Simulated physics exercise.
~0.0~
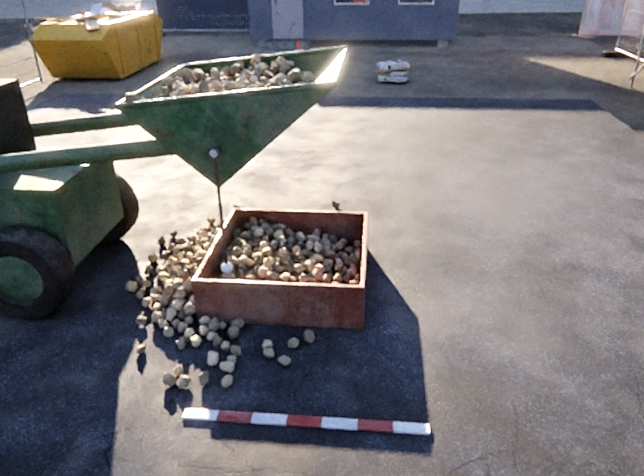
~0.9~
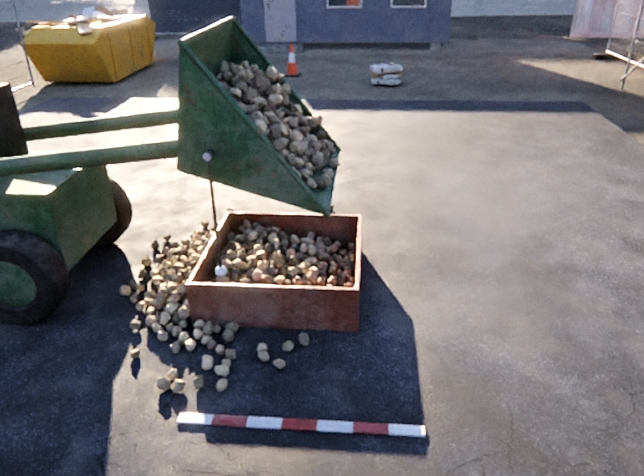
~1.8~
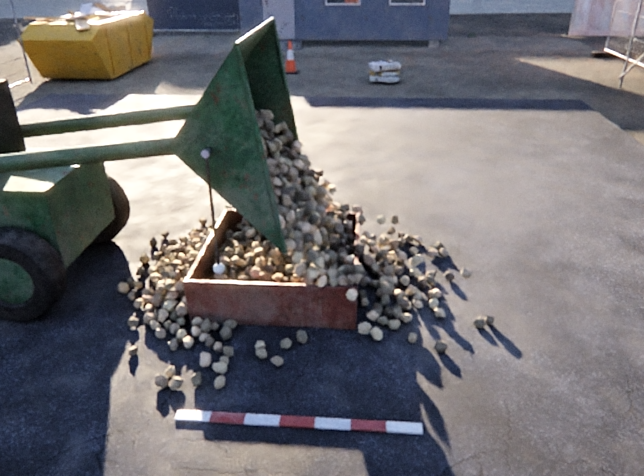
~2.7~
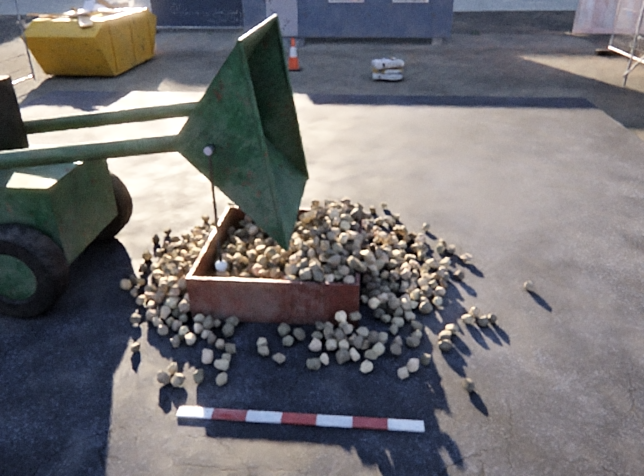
In the video, a green loader tips its bucket of stones forward in stages over a reddish-brown box already holding stones, with others scattered beside it. The stones pour out, heaping the box and spilling beyond its right side, and the bucket ends steeply tilted and emptied.
